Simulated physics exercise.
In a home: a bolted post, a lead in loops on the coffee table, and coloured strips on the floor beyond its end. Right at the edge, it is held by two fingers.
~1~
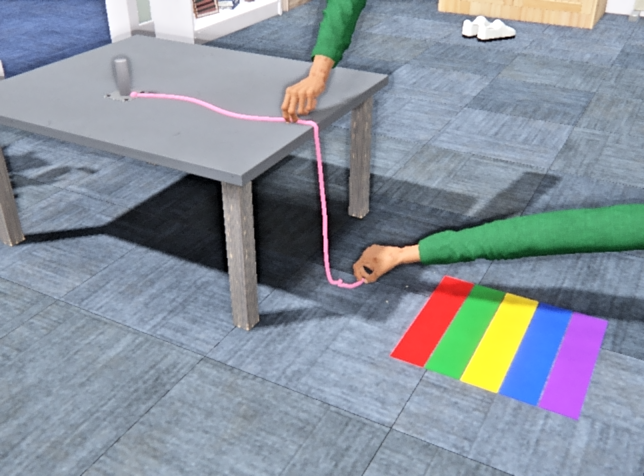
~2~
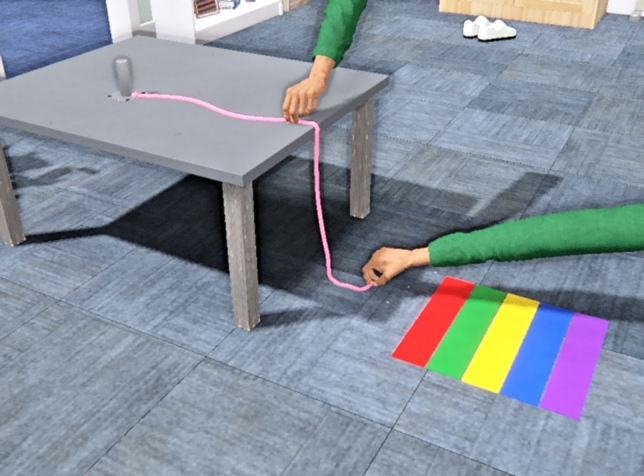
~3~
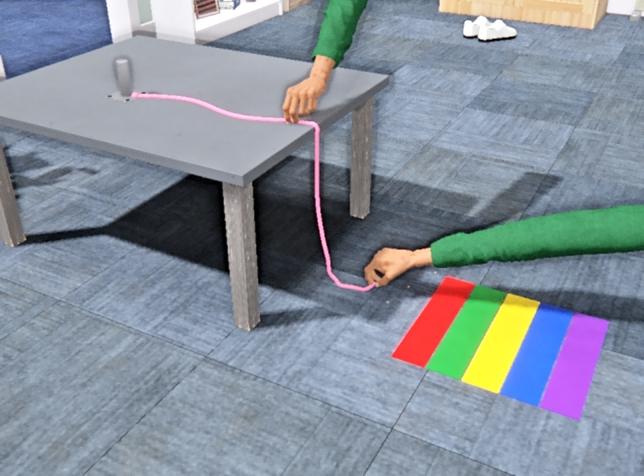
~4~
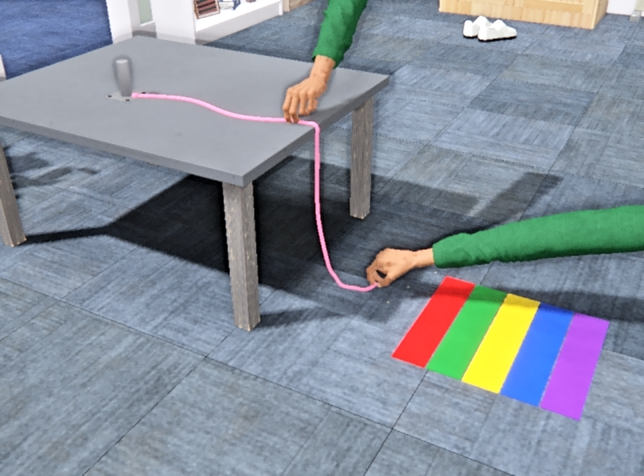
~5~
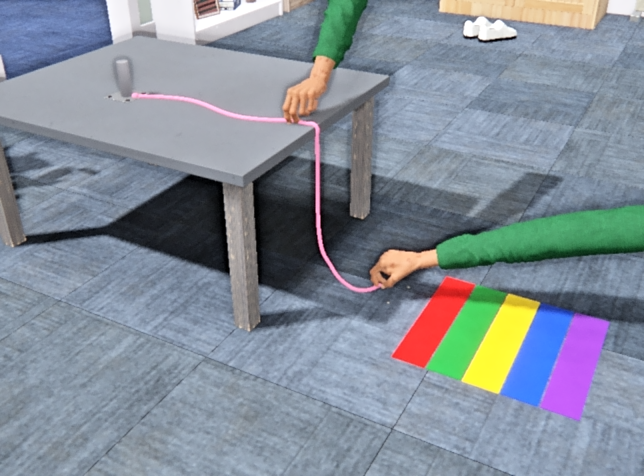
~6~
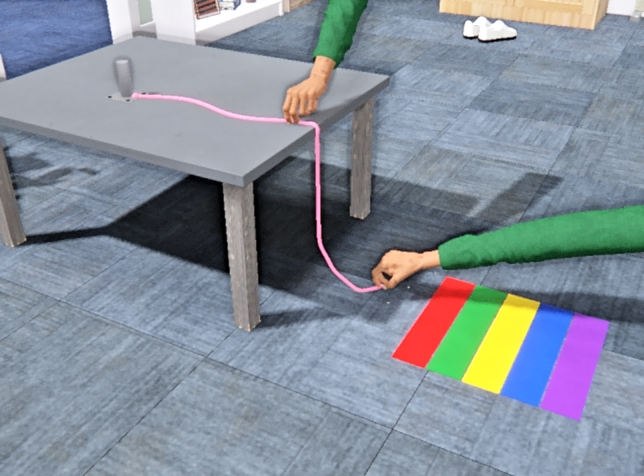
On a grey table, one hand pressed a pink cord at the edge while another, low by the floor, drew its hanging end slightly right, near the red strip of a coloured row.
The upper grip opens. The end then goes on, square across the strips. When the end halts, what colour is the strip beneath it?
Green.
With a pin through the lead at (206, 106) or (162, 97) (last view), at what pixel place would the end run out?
Taking the tries in turn, you get (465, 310) and then (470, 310).
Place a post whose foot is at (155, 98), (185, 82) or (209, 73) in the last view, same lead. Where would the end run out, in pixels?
Approximate pixels in order: (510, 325), (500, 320), (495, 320).
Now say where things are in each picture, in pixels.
The first picture shows end (363, 279); red (417, 345); green (452, 356); yellow (487, 368); blue (525, 380); purple (564, 393).
The second picture shows end (373, 282); lead through (162, 97) (214, 109) (272, 120) (317, 151) (320, 211) (329, 271).
The third picture shows end (374, 283).
The fourth picture shows end (377, 284); lead through (163, 97) (214, 109) (272, 120) (317, 151) (318, 211) (330, 270).
The fifth picture shows end (380, 285).
The sixth picture shows end (382, 285); lead through (163, 97) (214, 109) (272, 121) (317, 152) (318, 212) (334, 269).
Soon after, end near (417, 296); short of the strips.
After that, end near (451, 306); over red.
At the stop, end near (472, 312); over green. It gets as far as the green strip.
